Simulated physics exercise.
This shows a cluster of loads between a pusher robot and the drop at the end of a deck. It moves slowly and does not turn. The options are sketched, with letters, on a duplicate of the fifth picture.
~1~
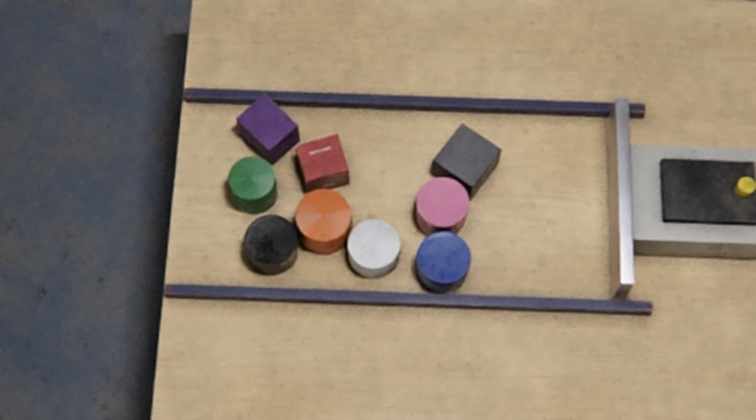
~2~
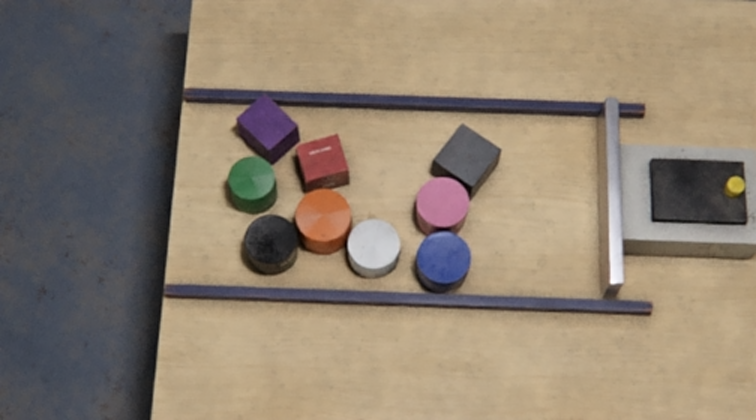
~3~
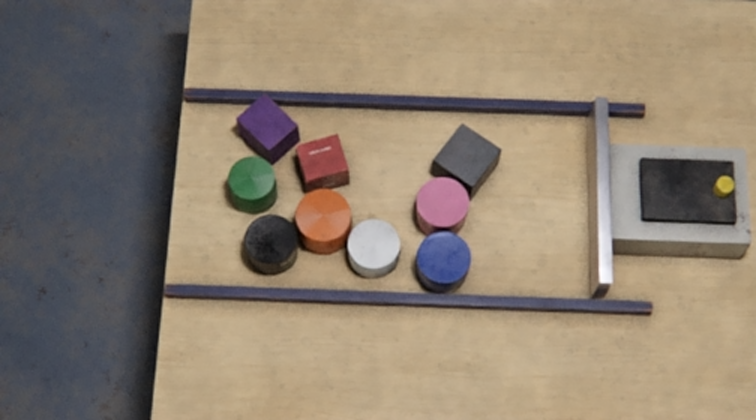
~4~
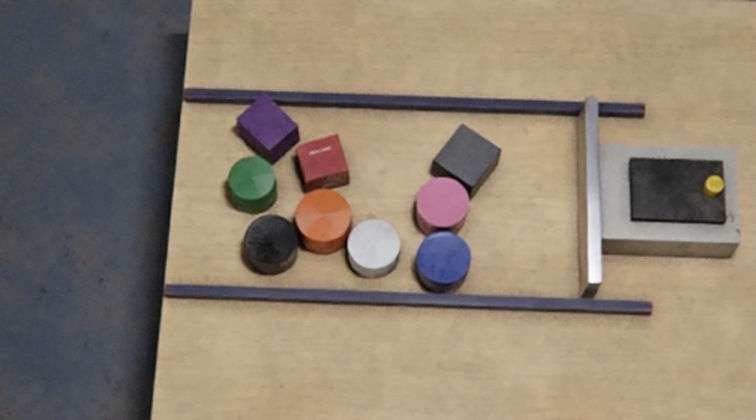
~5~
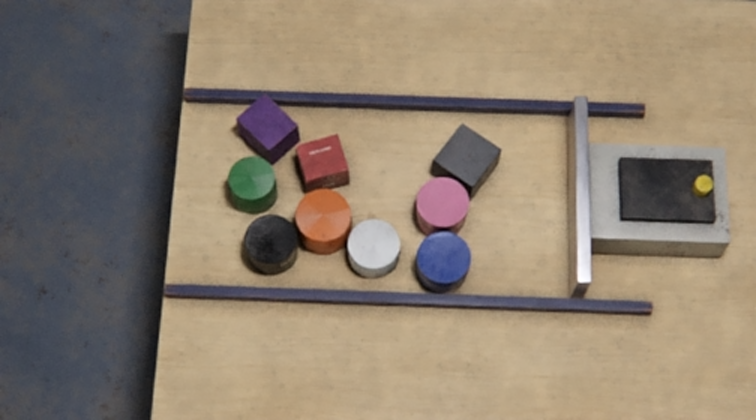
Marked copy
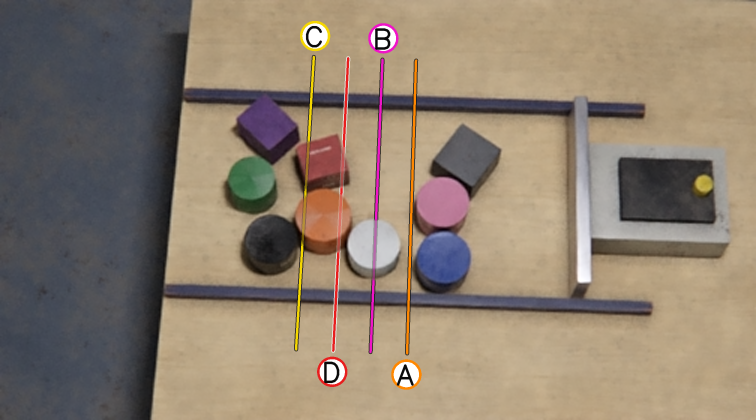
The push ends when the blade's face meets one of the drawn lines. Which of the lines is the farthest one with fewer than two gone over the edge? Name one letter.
No second one falls up to C.
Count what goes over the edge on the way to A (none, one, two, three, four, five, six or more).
In all, none.
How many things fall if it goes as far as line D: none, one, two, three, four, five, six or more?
The count is none.
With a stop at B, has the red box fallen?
No.
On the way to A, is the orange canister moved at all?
Yes.
On the marked copy, A at (412, 201); B at (377, 200); C at (305, 197); D at (341, 198).
Following C. Soon after the start, robot (559, 186); grey crate (446, 162); green canister (254, 186).
Later, robot (461, 182); green canister (238, 176); black pail (250, 244).
In the end, robot (385, 180); green canister (187, 159); purple crate (193, 118); none fallen.
As for the rest, A is within the limit but short; B is within the limit but short; D is within the limit but short.
